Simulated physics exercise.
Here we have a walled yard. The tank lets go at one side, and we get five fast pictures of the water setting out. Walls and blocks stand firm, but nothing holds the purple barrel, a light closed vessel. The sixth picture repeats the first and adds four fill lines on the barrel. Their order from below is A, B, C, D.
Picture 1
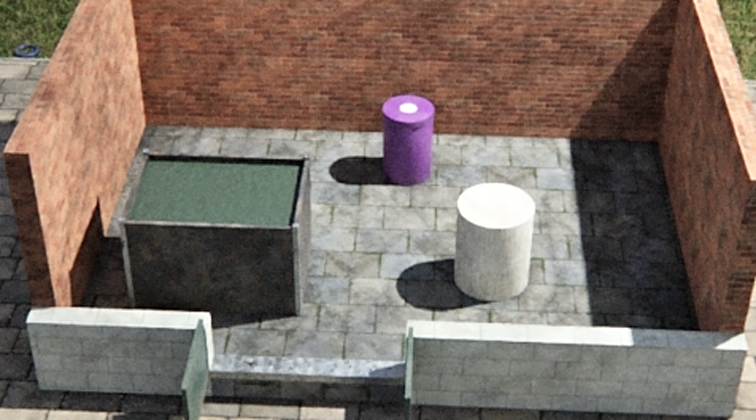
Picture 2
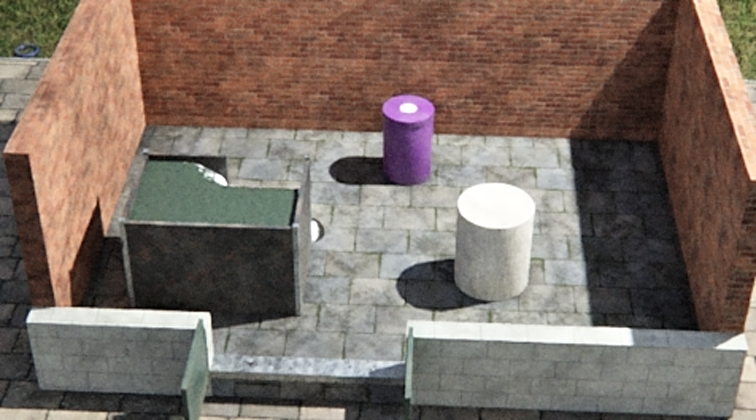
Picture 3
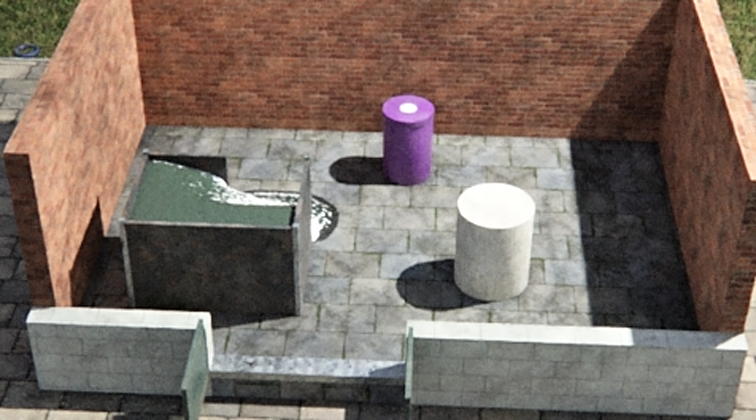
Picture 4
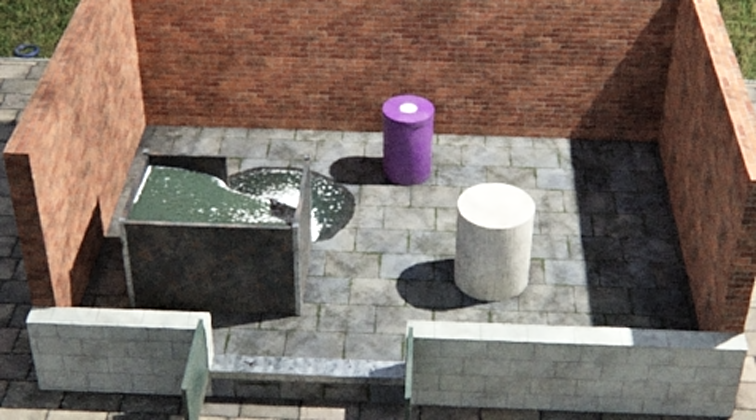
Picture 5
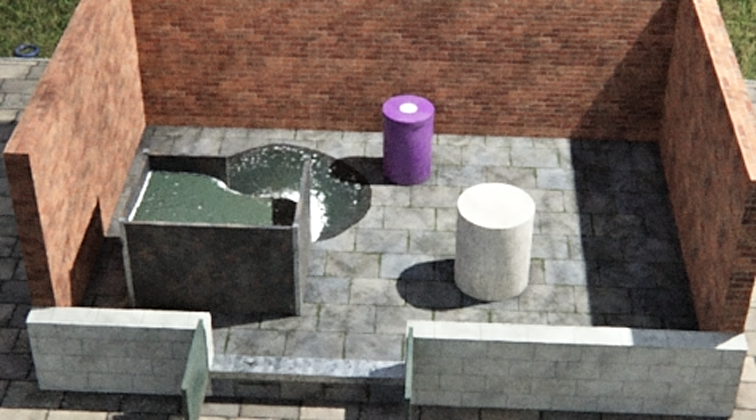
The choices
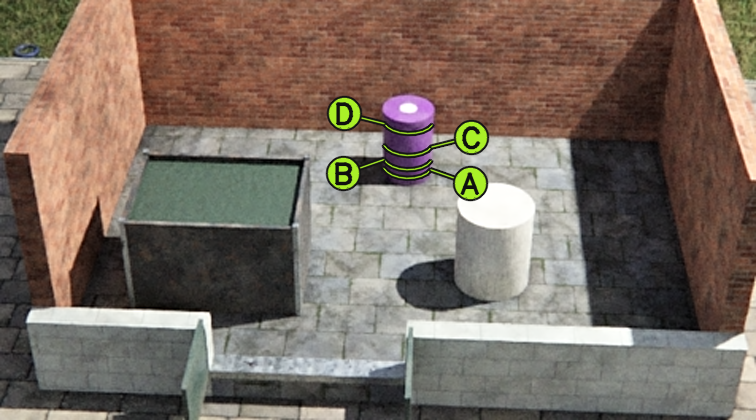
A brick-walled yard with grey paving is seen from above at a fixed angle, its low pale front wall broken by a gap with an open green gate. A dark tank of green water stands at the left, a purple barrel towards the back and a pale cylinder to the right. The tank's water sinks unevenly, churning white, as a dark, foam-flecked pool spreads behind it across the paving towards the barrel.
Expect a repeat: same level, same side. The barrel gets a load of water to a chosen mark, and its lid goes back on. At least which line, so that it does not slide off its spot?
Take C.
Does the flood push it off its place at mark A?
Yes, it does.
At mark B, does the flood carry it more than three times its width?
No, less.
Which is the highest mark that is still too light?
Mark B.
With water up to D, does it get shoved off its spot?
No.
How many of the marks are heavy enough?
Two of them.
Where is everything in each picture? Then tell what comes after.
In the first frame, lid of the purple barrel at (408, 109); tank full, its middle at (218, 195); open gate at (308, 320).
In the second frame, water covers 2 % of the ground, mostly out of sight from here.
In the third frame, 4 % of the ground wet, in view closest to the barrel at (323, 230).
In the fourth frame, 8 % of the ground wet, in view closest to the barrel at (339, 190).
In the fifth frame, lid of the purple barrel at (408, 109); 12 % of the ground wet, in view closest to the barrel at (362, 185).
On the marked copy, A at (406, 178); B at (406, 169); C at (407, 155); D at (407, 133); from the bottom up A, B, C, D.
With A, it is pushed about 6 times its own width away.
With B, it is pushed about twice its own width away.
With C, it does not move.
With D, it does not move.
